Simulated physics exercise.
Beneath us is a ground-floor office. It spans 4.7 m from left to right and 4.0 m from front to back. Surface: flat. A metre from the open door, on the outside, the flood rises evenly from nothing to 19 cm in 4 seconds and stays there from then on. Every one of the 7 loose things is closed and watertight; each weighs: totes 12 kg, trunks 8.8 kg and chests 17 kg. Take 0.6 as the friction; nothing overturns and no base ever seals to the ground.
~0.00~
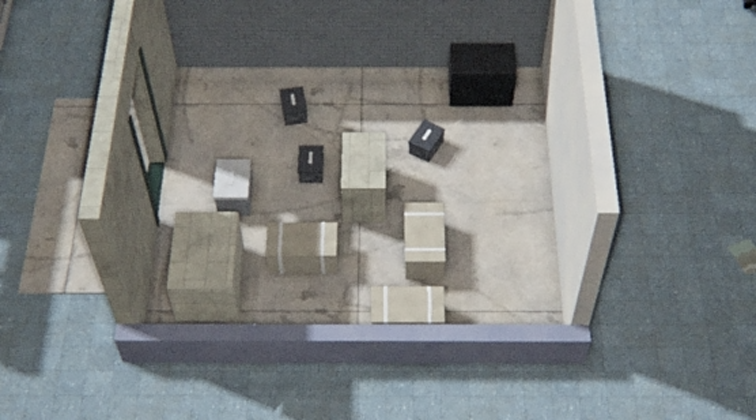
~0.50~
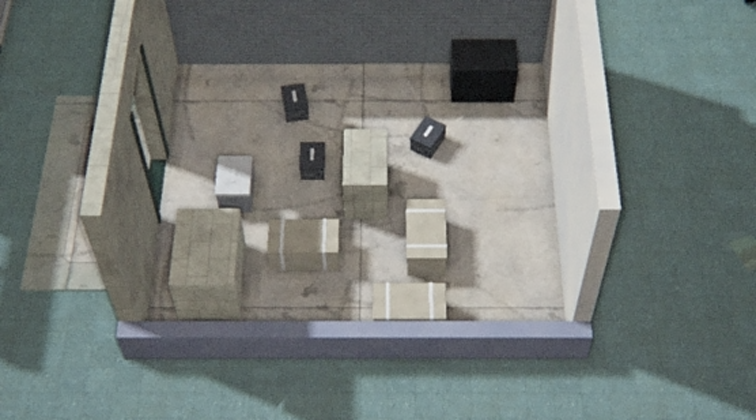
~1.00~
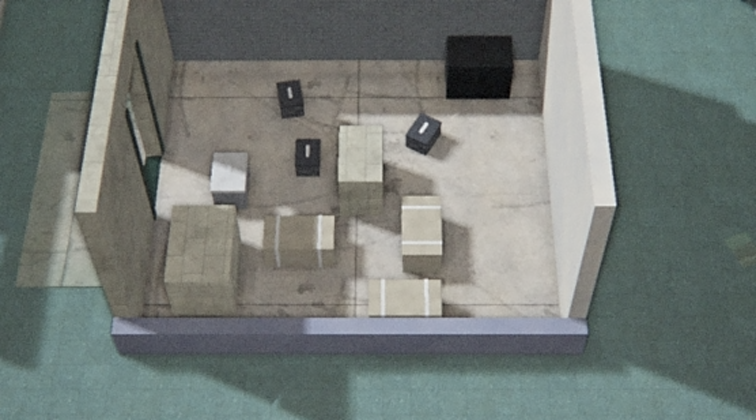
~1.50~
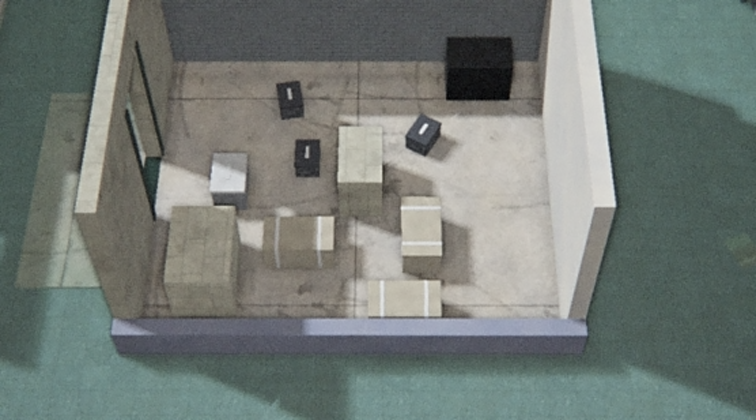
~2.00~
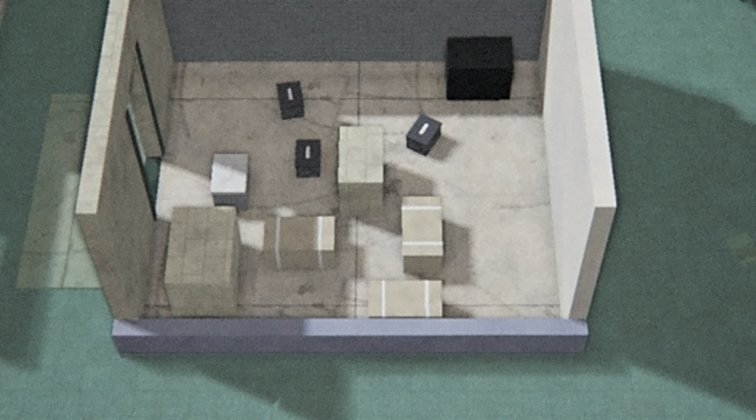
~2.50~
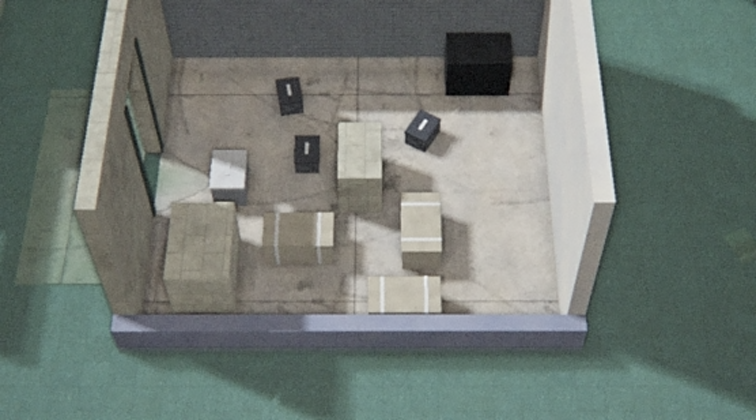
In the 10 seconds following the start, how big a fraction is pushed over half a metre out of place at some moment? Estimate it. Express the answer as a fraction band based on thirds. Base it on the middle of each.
The band is one third to two thirds.
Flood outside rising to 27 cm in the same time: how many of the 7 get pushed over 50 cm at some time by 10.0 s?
Then it comes to 5.
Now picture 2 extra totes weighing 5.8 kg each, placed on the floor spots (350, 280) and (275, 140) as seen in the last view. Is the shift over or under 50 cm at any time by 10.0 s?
Order as asked: Farther and farther.
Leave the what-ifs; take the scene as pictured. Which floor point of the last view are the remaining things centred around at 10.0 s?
Centred roughly on (370, 206).
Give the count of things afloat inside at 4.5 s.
The number is 0.
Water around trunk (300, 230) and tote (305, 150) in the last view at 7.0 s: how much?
First about 3 cm, second about 6 cm.
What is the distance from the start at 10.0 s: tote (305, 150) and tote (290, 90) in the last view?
The first is 10 cm from its start, the second 0 cm.
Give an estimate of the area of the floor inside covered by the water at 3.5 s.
Wet: Near 1.5 m2.
After 3.5 s 0 of 7 are over 50 cm from their spots; 0 afloat.
After 4.5 s 0 of 7 are over 50 cm from their spots; 0 afloat.
After 7.0 s 2 of 7 are over 50 cm from their spots; 0 afloat.
After 10.0 s 4 of 7 are over 50 cm from their spots, and 4 have been at some point; 2 afloat.
